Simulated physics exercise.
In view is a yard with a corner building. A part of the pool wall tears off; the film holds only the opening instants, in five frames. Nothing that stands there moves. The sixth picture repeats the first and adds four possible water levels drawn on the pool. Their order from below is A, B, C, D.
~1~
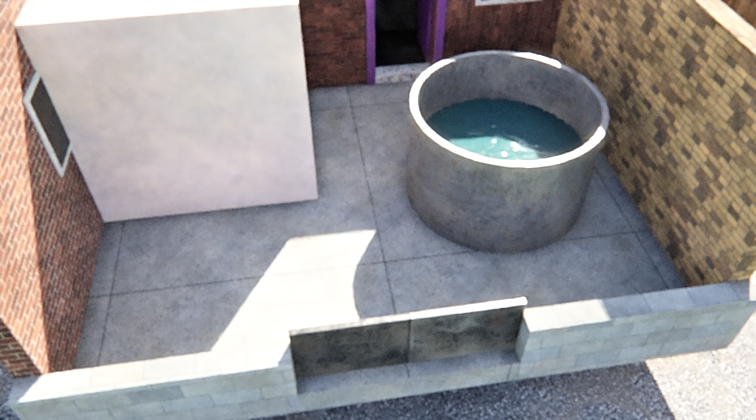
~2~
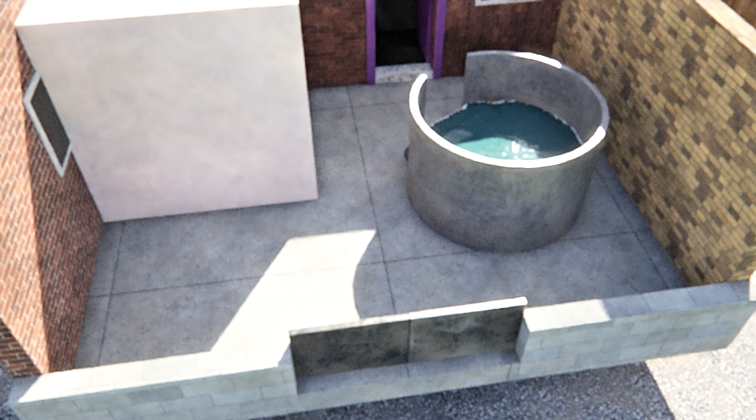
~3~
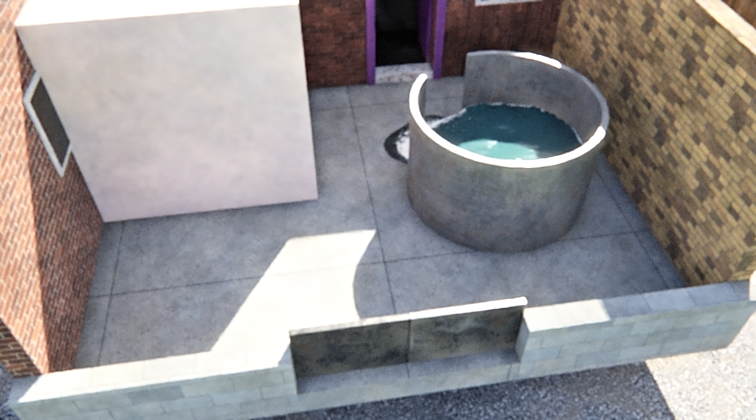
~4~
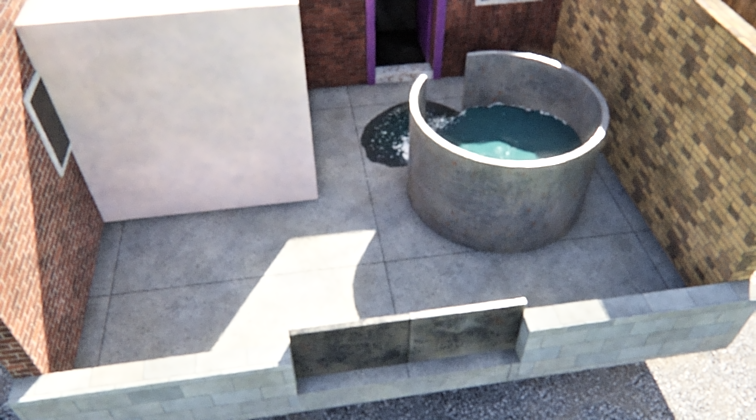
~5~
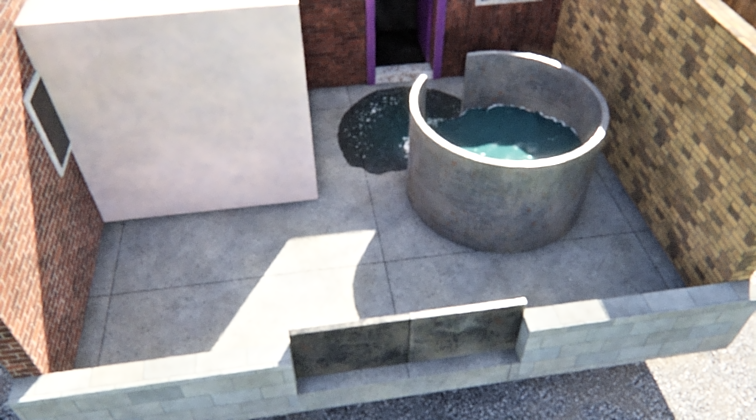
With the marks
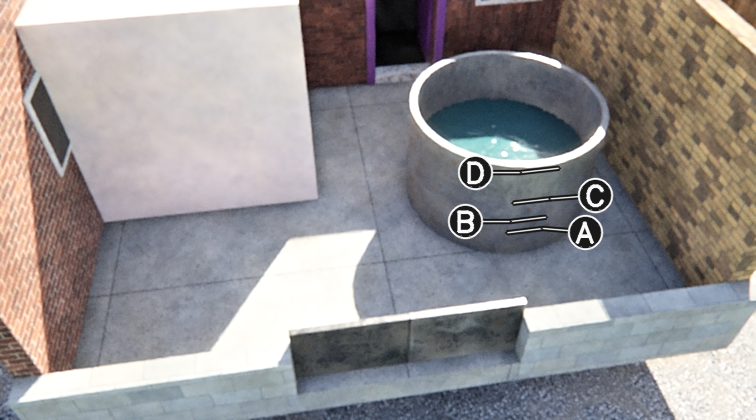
We see a walled yard with a pale corner building and a round grey pool; a gap appears in the pool's rim near the purple doorway, and dark water spreads leftward across the paving behind and beside it.
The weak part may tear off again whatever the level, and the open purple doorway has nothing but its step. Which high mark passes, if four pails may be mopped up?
A will do.
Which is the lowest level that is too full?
That is level B.
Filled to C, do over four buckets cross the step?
Yes, it does.
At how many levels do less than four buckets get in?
One of them.
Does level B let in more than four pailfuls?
Yes.
In white, A at (525, 230); B at (527, 219); C at (532, 200); D at (539, 170); from the bottom up A, B, C, D.
If A is chosen, a bucket or two gets in.
If B is chosen, about 11 bucketfuls get in.
If C is chosen, dozens of bucketfuls pour in.
If D is chosen, dozens of bucketfuls pour in.
